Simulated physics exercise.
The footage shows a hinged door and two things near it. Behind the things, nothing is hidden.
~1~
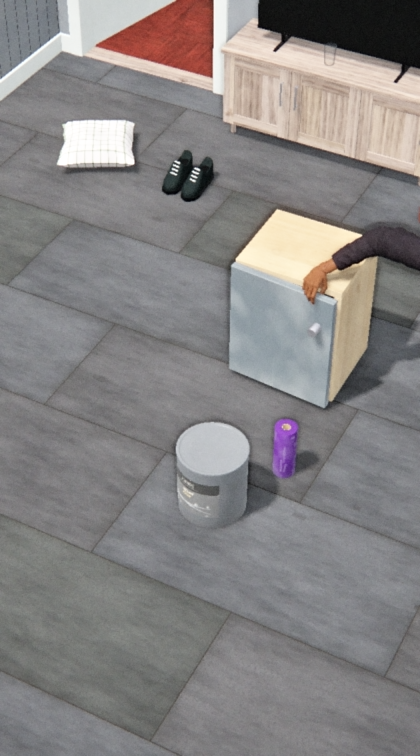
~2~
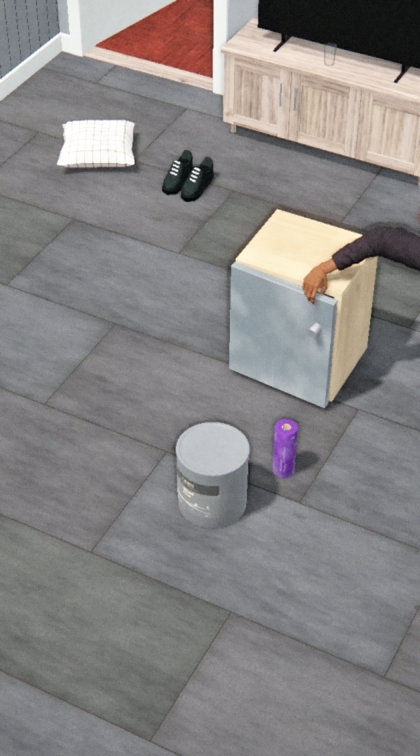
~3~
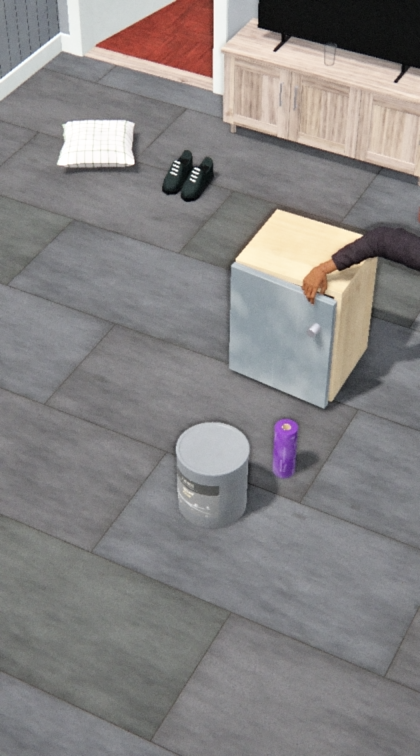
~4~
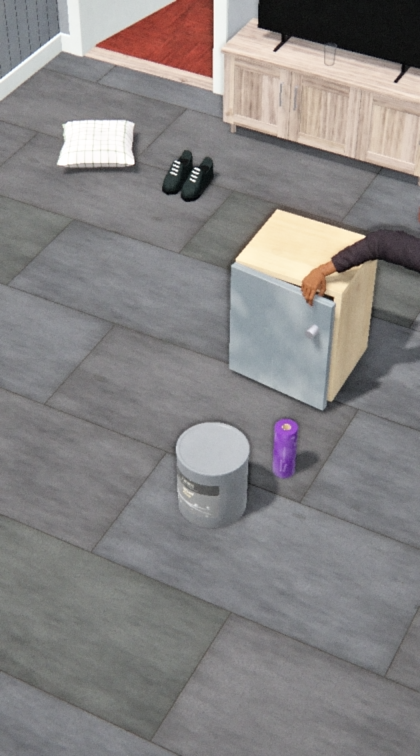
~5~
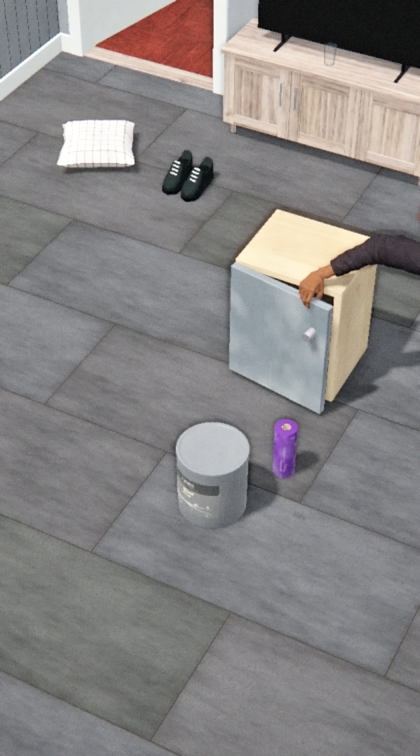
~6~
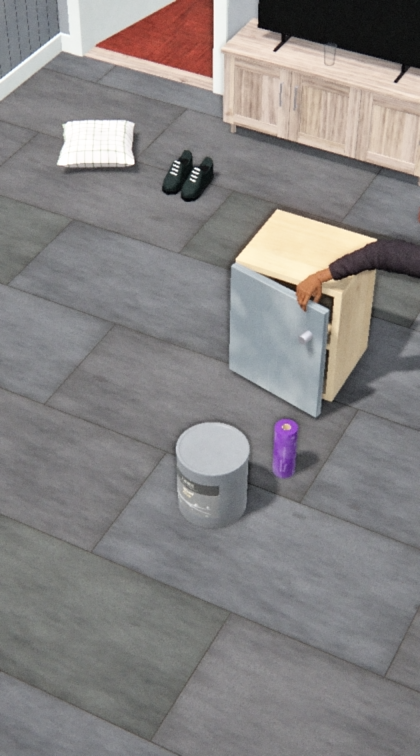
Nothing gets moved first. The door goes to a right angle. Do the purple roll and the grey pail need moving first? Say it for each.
In the end the purple roll stays untouched and the grey pail stays untouched.
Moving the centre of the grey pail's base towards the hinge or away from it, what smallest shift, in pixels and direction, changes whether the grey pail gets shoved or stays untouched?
28 pixels up, roughly.
Then, 1.08 s on from there, door 58° open; purple roll at rest near (285, 449); grey pail at rest near (213, 476).
In the end, the purple roll remains where it is, near (285, 449); the grey pail remains where it is, near (213, 476).
